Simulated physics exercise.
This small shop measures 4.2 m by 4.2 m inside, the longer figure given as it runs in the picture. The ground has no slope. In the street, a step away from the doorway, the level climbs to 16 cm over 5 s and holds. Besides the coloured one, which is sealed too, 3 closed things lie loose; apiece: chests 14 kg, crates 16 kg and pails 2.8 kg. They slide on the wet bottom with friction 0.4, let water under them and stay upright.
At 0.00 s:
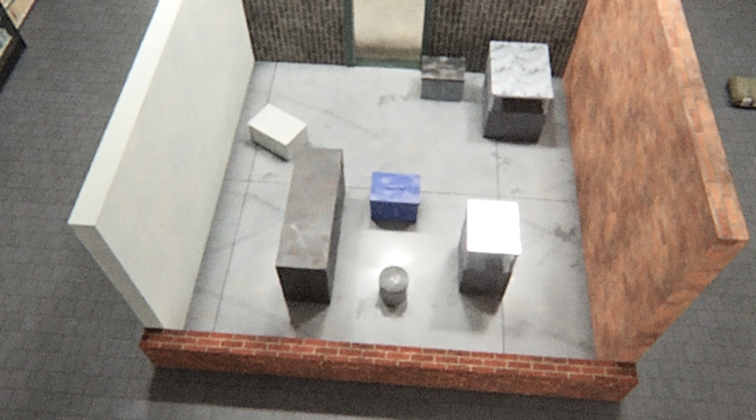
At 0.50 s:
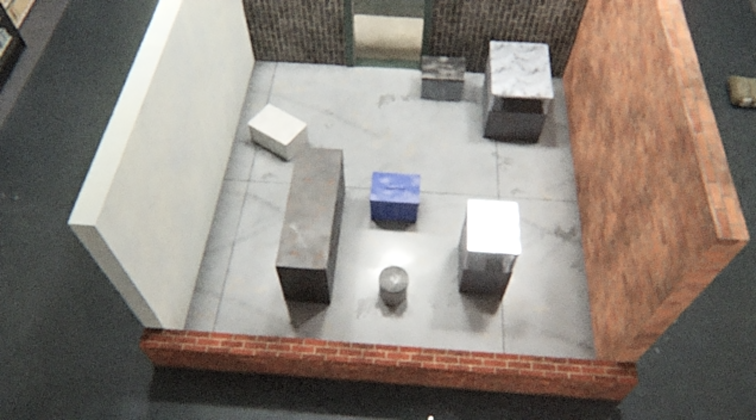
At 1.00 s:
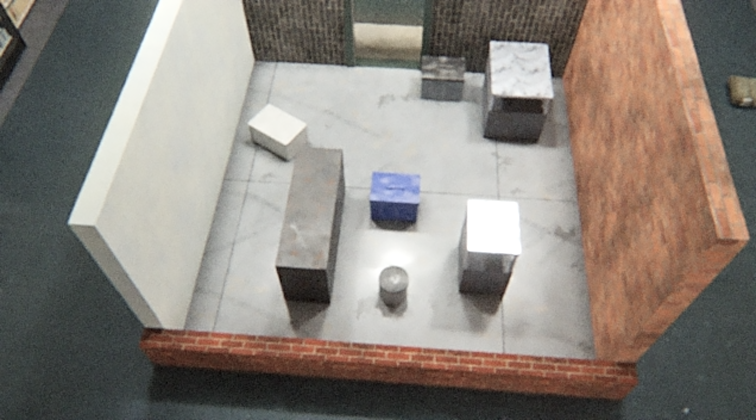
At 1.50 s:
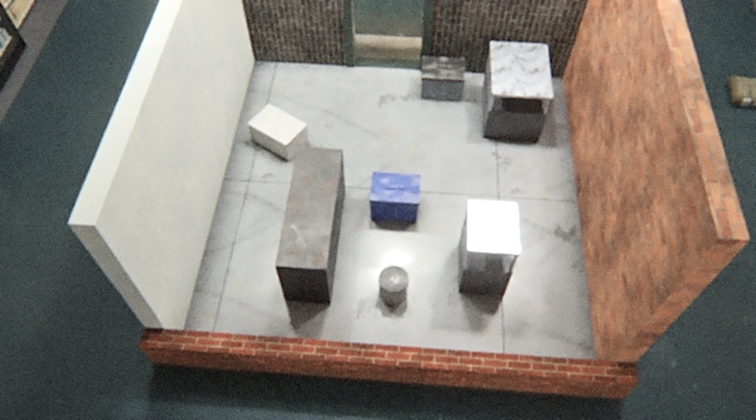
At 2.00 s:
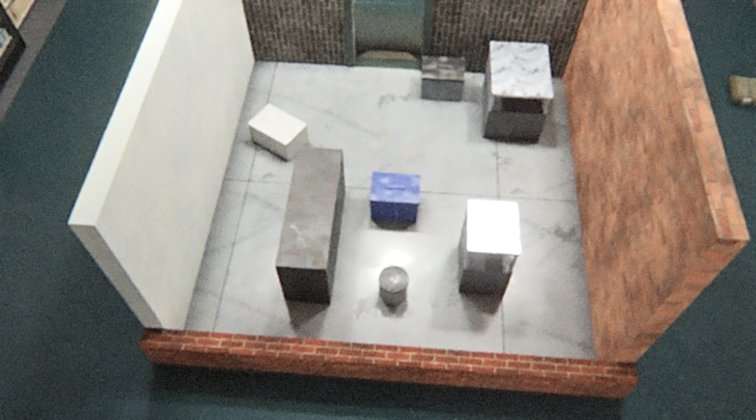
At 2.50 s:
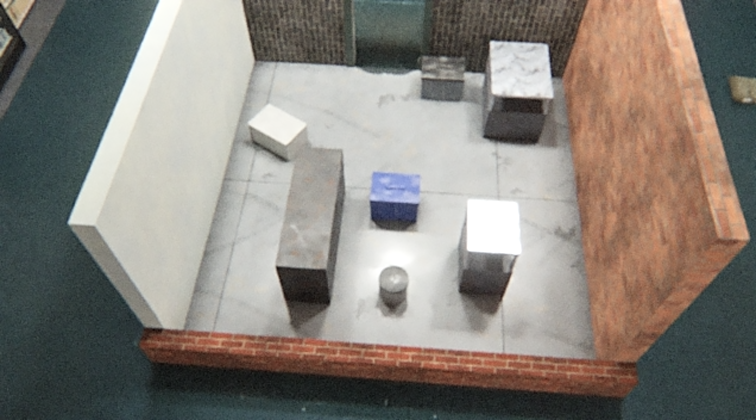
Dark water spread over the grey ground outside the small walled shop and deepened around it, showing in the doorway at the back, while the blue chest and everything else inside stayed still.
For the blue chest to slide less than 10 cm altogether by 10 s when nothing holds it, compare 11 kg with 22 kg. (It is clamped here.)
Verdict: Only the higher weight holds it.
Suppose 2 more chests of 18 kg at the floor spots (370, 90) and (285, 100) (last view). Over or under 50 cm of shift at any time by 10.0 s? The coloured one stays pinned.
In turn: Past it, less.
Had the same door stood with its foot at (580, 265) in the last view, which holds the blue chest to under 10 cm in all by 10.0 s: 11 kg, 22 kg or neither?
In that case the smaller load will do.
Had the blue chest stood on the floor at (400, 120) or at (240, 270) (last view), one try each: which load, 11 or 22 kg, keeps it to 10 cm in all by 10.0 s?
In turn: Neither is enough; either load holds.
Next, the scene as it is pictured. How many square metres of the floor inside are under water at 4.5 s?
About 3.5 m2.
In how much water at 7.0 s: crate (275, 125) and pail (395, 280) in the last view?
Roughly 3 and 1 cm.
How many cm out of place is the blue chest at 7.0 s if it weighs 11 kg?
Roughly 20 cm.
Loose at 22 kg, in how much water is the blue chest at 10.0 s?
About 5 cm.
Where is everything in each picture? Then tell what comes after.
The first frame shows the blue chest at (396, 187) rests on the ground; water covers 0.0 m2; 0 of 4 have shifted.
The second frame shows the blue chest at (396, 187), on the bottom; water covers 0.0 m2; 0 of 4 have shifted.
The third frame shows the blue chest at (396, 187) rests on the ground; water covers 0.0 m2; 0 of 4 have shifted.
The fourth frame shows the blue chest at (396, 187), on the bottom; 0.0 m2 under water; 0 of 4 have shifted.
The fifth frame shows the blue chest at (396, 187), on the bottom; 0.0 m2 under water; 0 of 4 have shifted.
The sixth frame shows the blue chest at (396, 187) rests on the ground; 0.0 m2 under water; 0 of 4 have shifted.
After 3.5 s the blue chest would be 0 cm from its start with 11 kg and 0 cm from its start with 22 kg; 0 cm of water round it then.
After 4.5 s the blue chest would be 0 cm from its start with 11 kg and 0 cm from its start with 22 kg; 0 cm of water round it then.
After 7.0 s the blue chest would be 20 cm from its start with 11 kg and 0 cm from its start with 22 kg; 4 cm of water round it then.
After 10.0 s the blue chest would be 89 cm from its start with 11 kg and 0 cm from its start with 22 kg; 5 cm of water round it then.
